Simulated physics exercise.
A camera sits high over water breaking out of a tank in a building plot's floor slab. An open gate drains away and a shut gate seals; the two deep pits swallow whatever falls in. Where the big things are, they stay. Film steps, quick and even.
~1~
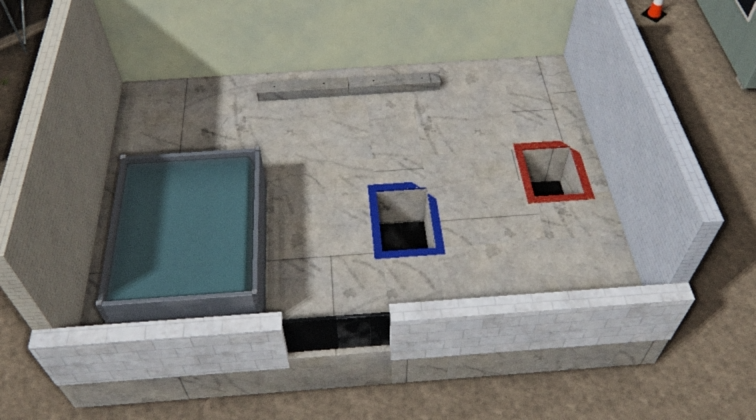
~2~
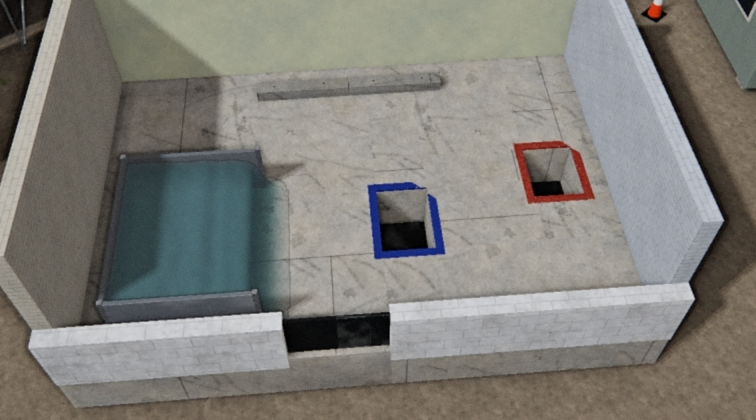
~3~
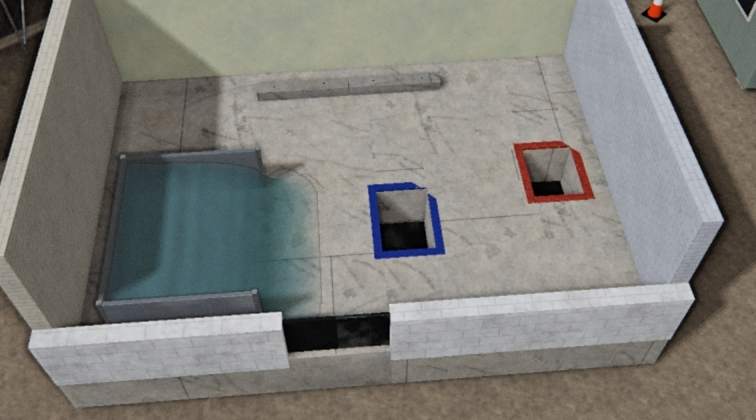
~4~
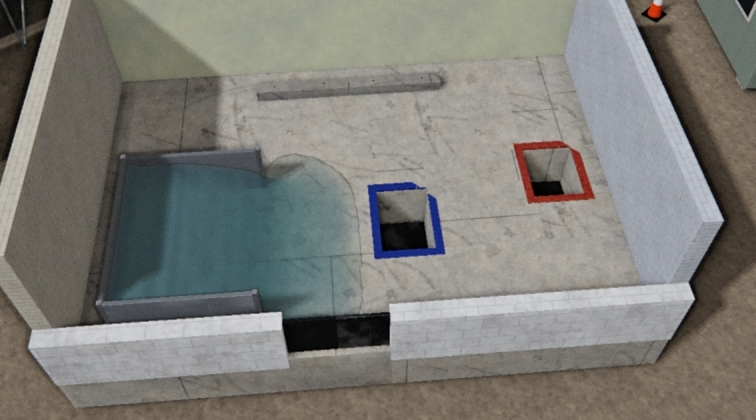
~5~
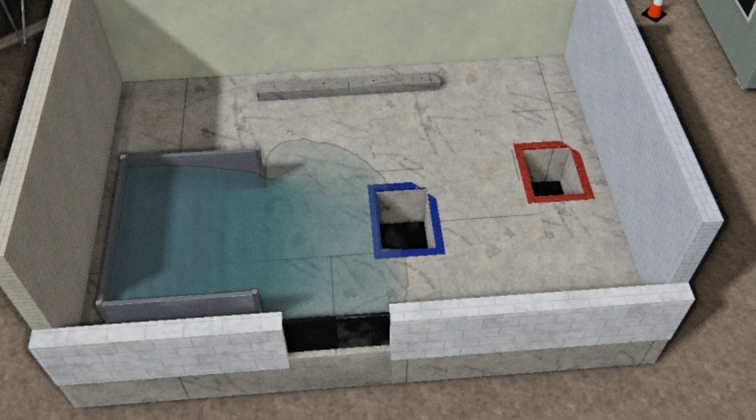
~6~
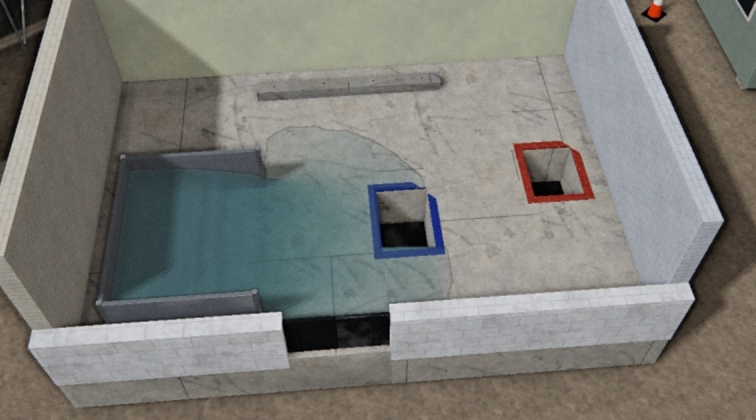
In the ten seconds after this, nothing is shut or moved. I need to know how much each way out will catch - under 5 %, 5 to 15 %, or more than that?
Result: Gate: Smaller than five per cent; red pit: Greater than fifteen per cent; blue pit: Greater than fifteen per cent.
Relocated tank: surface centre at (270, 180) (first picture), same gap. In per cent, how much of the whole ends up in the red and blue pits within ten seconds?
Tally in per cent - red pit 25; blue pit 55.
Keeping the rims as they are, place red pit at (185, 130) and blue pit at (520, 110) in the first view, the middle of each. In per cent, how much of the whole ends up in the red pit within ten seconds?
Share for red, in per cent: 6.
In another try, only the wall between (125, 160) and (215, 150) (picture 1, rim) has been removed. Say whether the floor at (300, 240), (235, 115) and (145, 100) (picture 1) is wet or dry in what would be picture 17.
So the first one is left untouched, the next drenched, and the last drenched.
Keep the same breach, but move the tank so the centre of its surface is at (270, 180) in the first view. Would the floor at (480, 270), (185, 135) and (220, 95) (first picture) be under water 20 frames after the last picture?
Taking them as they were asked, they come out soaked, bone dry, bone dry.
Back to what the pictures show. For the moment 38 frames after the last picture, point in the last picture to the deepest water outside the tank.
Deepest spot: Around (486, 149).
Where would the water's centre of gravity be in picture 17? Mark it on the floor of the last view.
Near (352, 247).
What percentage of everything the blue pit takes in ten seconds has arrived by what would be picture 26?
That share would be near 70 %.
A moment on, water covers 45 % of the floor; the gate 0 %, the red pit 0 %, the blue pit 11 %.
Next, water covers 60 % of the floor; the gate 0 %, the red pit 1 %, the blue pit 20 %.
Then, water covers 65 % of the floor; the gate 0 %, the red pit 6 %, the blue pit 28 %.
Later, water covers 75 % of the floor; the gate 0 %, the red pit 18 %, the blue pit 32 %.
In the end, water covers 95 % of the floor; the gate 0 %, the red pit 24 %, the blue pit 40 %.
